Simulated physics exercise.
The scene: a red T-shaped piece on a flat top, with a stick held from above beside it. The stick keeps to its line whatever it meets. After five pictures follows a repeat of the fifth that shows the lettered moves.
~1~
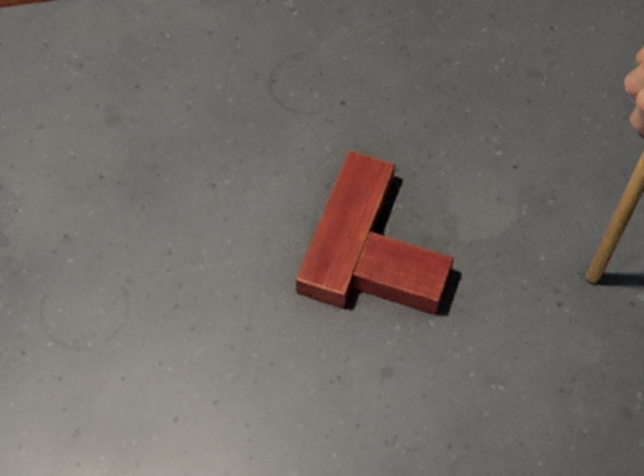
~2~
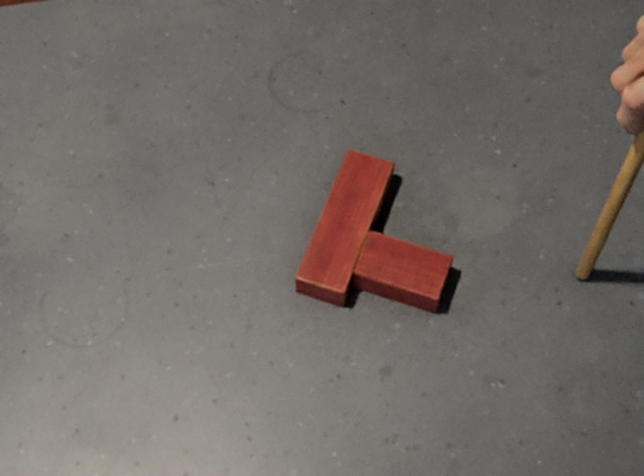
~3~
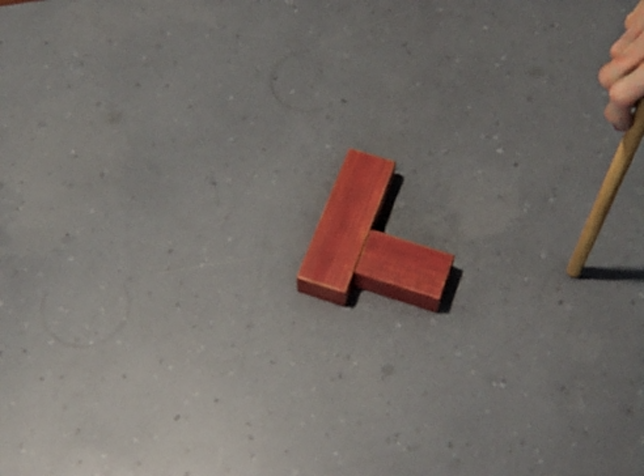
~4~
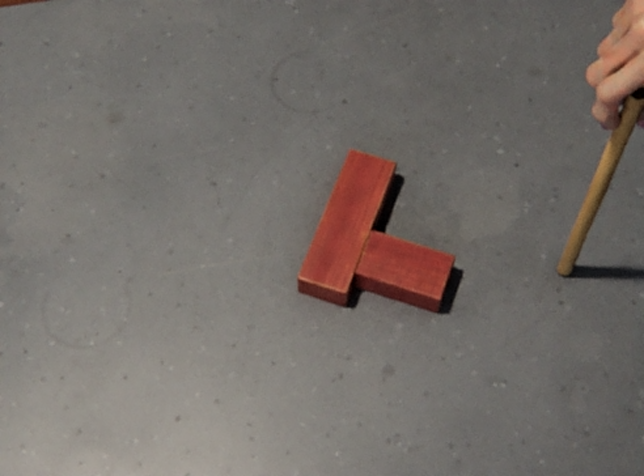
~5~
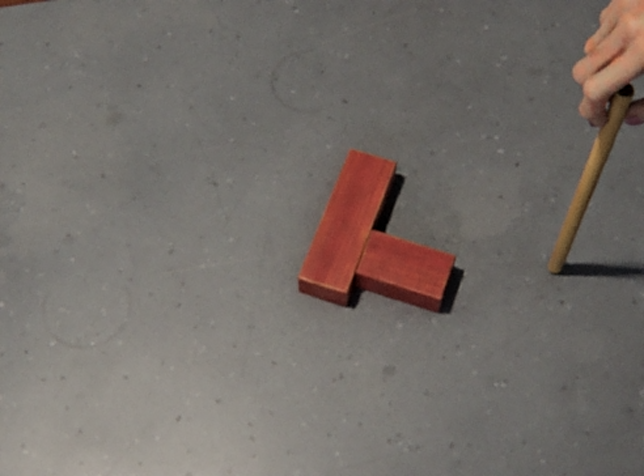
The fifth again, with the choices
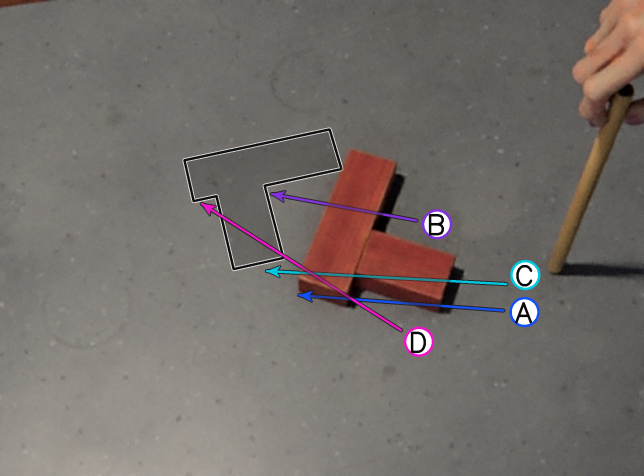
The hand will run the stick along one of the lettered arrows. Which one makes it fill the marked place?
With C it matches the outline.
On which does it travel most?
That is C.
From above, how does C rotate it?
On that stroke, clockwise.
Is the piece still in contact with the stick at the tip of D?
No.
On the marked copy, A from (504, 311) to (299, 295); B from (416, 221) to (272, 194); C from (506, 284) to (267, 271); D from (401, 330) to (202, 204).
Following C. Soon after the start, foot of the stick (420, 280), piece (320, 205).
Later, foot of the stick (334, 275), piece (273, 170).
In the end, foot of the stick (267, 272), piece (261, 152); it fills the outline.
As for the rest, A leaves the piece out of the outline, at (305, 168); B leaves the piece out of the outline, at (282, 235); D leaves the piece out of the outline, at (322, 180).
